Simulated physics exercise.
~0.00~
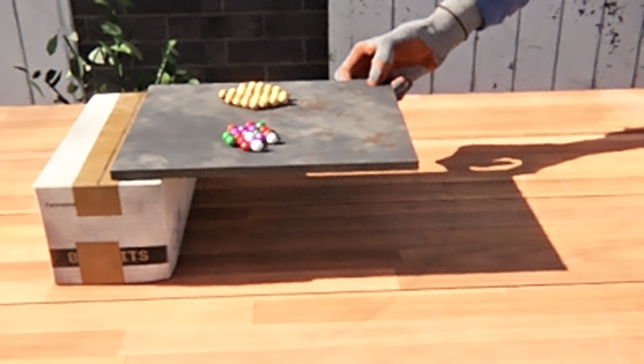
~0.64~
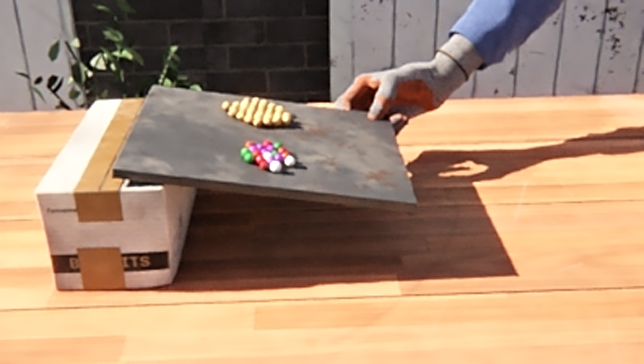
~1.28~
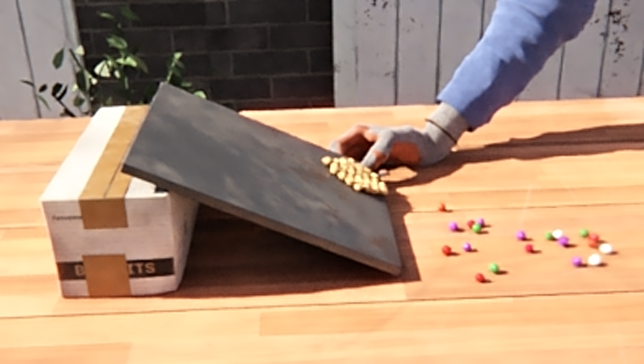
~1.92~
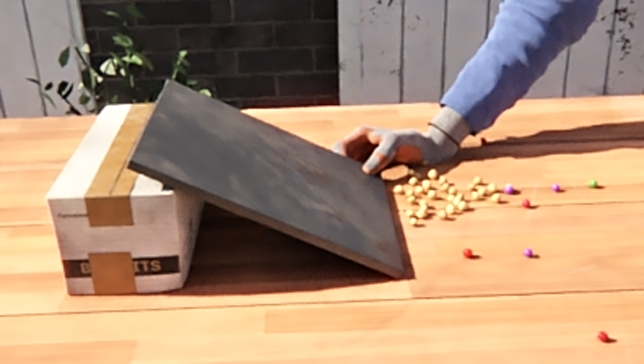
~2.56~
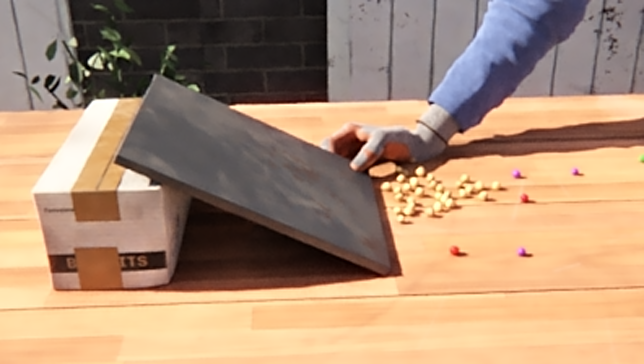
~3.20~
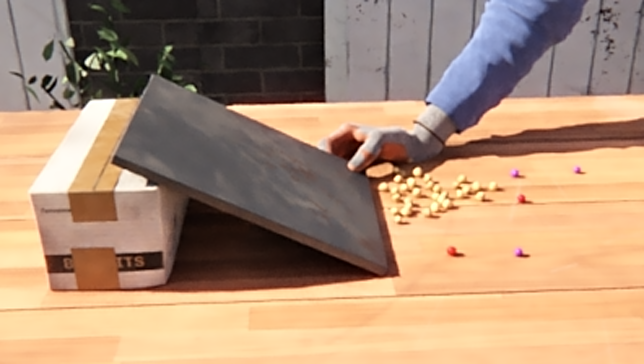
A dark board propped on a taped box is lowered at its right end by a gloved hand until it rests on the table; the colourful beads roll off first and scatter far right, then the yellowish pieces slide off and settle in a cluster near the board's lower edge.
